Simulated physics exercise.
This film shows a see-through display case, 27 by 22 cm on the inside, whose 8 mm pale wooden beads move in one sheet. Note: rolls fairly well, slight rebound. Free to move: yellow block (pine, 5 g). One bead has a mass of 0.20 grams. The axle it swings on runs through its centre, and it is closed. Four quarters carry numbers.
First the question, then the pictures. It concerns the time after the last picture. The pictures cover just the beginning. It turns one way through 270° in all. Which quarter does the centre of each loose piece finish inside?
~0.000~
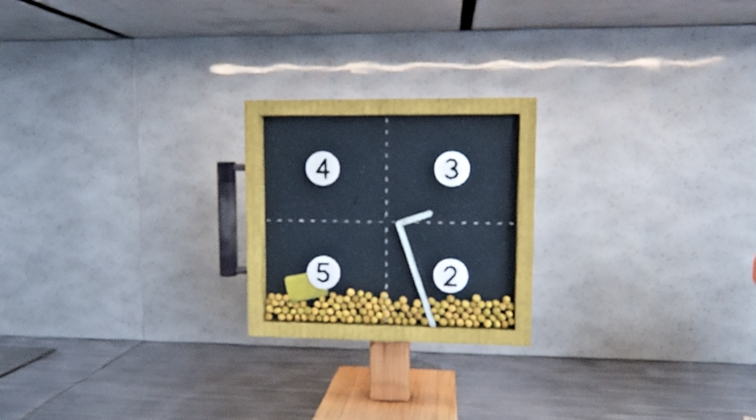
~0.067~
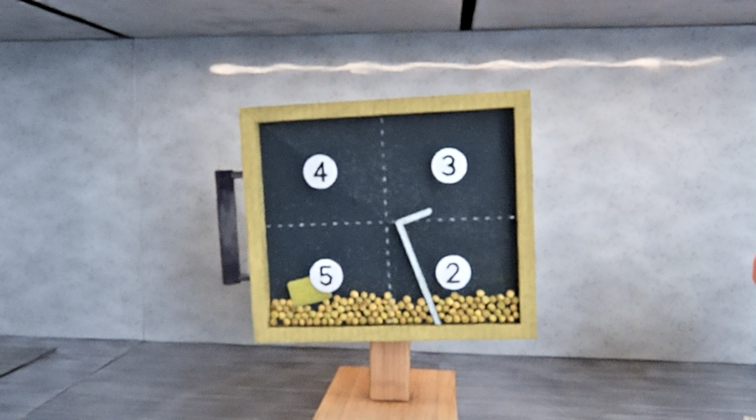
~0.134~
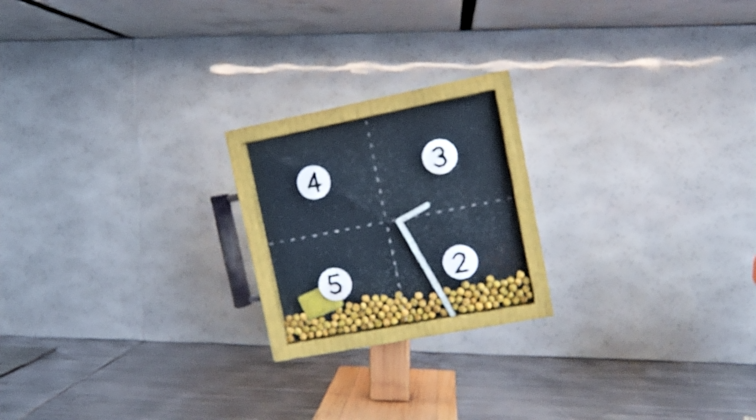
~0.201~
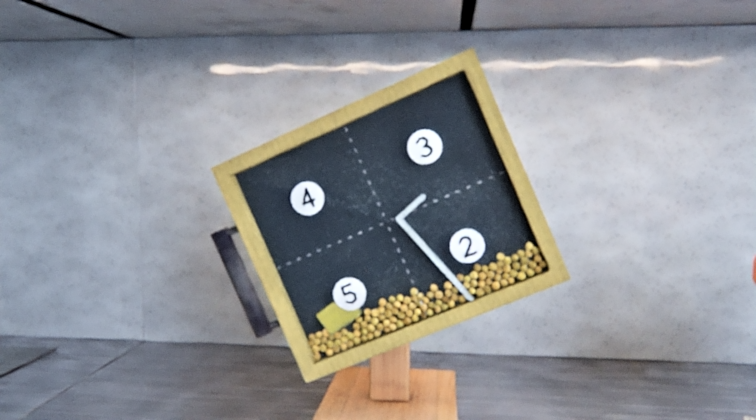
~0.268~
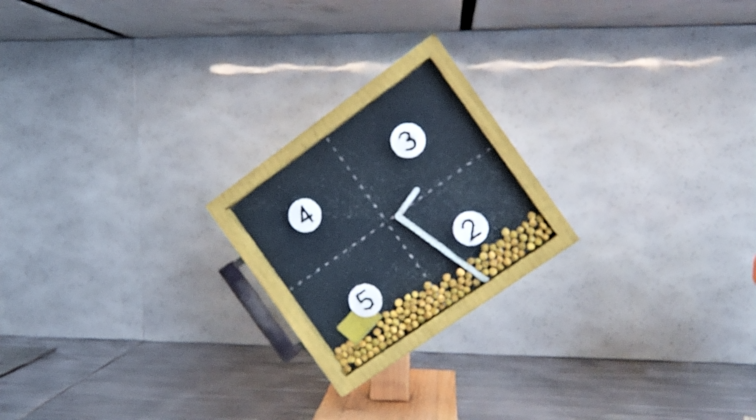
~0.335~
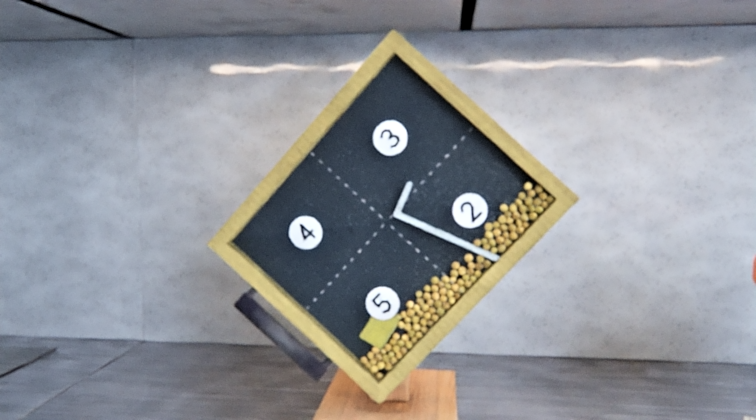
I would say 2.
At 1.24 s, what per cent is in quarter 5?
Share: Close to 0 percent.
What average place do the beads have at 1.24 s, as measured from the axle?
Offset: Approx. 4 cm right, 8 cm below.
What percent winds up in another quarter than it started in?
Moved: Close to 95 %.
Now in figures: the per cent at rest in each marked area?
Quarter 2: 25; quarter 3: 75; quarter 4: 0; quarter 5: 0.
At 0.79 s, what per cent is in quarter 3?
Share: Some 5 per cent.
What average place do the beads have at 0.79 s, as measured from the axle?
6 cm right, 3 cm below.
After 0.79 s, it stands 130° anticlockwise; the beads' middle is 6 cm right of and 3 cm below the centre; no. 2, 30 %, no. 3, 5 %, no. 4, 25 %, no. 5, 45 %; yellow block in no. 5.
After 1.24 s, it has come round 212° anticlockwise; the beads' middle is 4 cm right of and 8 cm below the centre; no. 3, 55 %, no. 4, 45 %; yellow block in no. 4.
After 1.63 s, it has come round 270° anticlockwise; the beads' middle is 6 cm right of and 10 cm below the centre; no. 2, 10 %, no. 3, 90 %; yellow block in no. 2.
All still by 2.6 s, it has come round 270° anticlockwise; no. 2, 25 %, no. 3, 75 %, no. 4, 0 %, no. 5, 0 %; yellow block in no. 2.
